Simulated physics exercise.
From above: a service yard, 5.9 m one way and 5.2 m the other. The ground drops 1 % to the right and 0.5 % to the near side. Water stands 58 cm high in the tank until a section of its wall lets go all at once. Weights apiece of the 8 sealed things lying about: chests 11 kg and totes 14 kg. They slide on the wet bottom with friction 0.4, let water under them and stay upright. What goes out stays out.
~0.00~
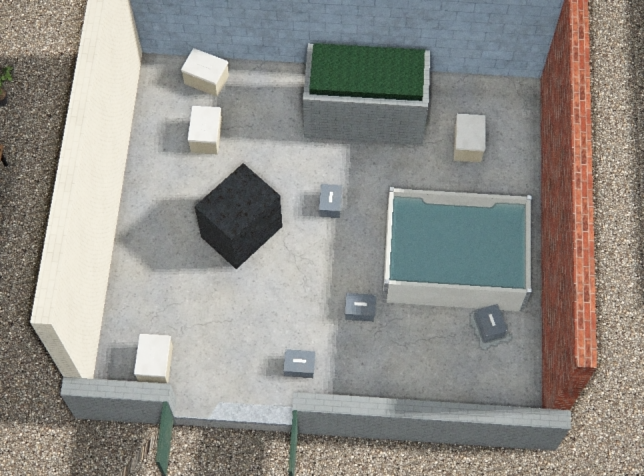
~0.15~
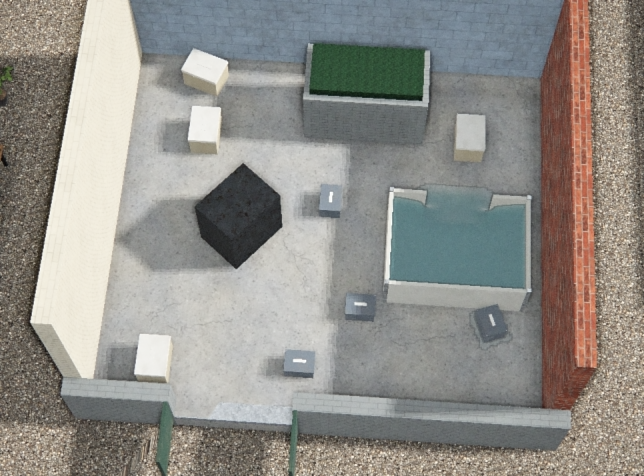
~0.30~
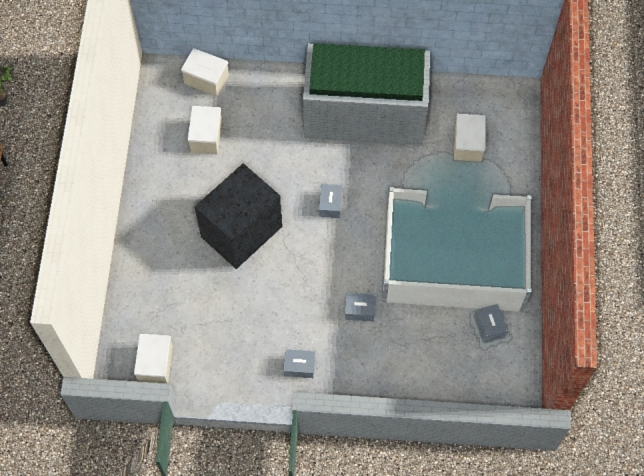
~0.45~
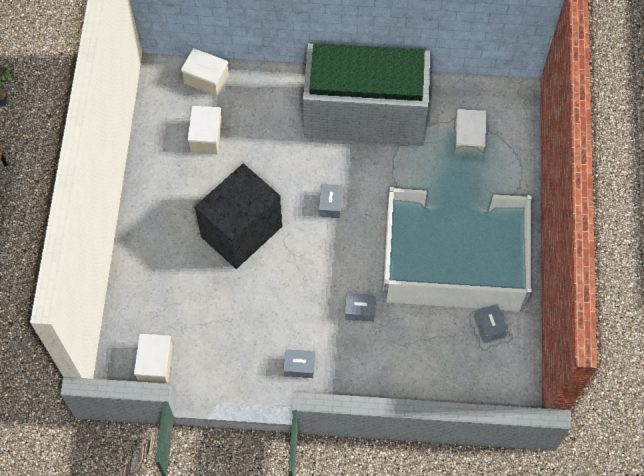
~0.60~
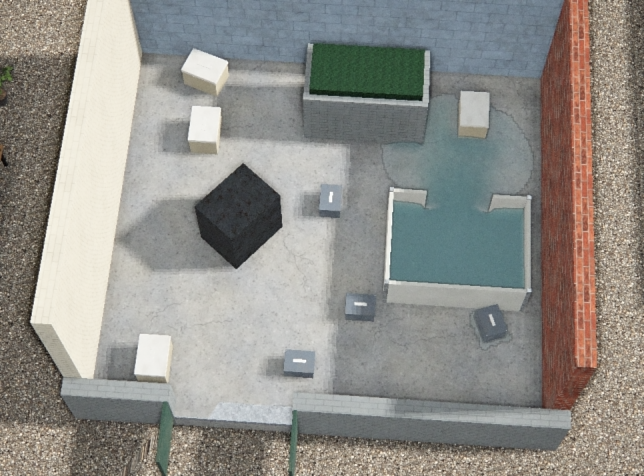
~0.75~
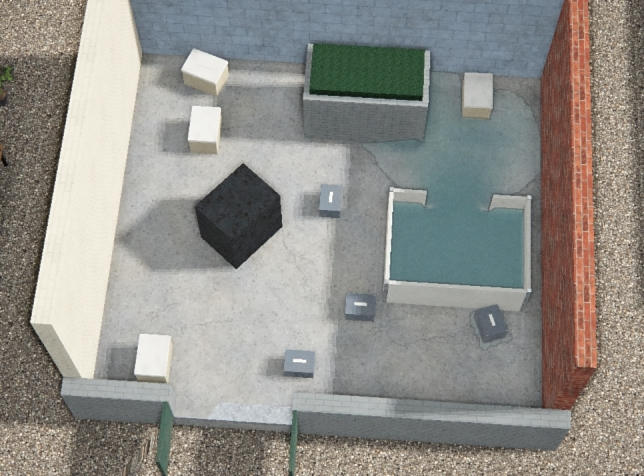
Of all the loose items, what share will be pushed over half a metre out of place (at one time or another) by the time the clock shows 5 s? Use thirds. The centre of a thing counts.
That comes to under a third.
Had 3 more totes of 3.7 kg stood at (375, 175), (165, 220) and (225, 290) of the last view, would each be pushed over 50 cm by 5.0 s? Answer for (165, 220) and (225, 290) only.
In turn: Less, short of it.
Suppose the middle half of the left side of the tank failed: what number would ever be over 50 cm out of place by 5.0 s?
In that case 3 of them.
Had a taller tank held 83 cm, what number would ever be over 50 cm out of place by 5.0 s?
In that case 3 of them.
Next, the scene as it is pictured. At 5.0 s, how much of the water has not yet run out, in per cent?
Some 100 per cent remains.
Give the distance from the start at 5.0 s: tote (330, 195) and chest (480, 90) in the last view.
In turn: 0 cm, 80 cm.
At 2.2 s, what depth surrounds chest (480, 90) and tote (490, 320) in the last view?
Roughly 24 and 1 cm.
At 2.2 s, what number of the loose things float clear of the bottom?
1 of them.
After 1.1 s 1 of 8 are over 50 cm from their spots; 0 afloat.
After 2.2 s 1 of 8 are over 50 cm from their spots; 1 afloat.
After 3.5 s 2 of 8 are over 50 cm from their spots; 1 afloat.
After 5.0 s 2 of 8 are over 50 cm from their spots, and 2 have been at some point; 2 afloat.
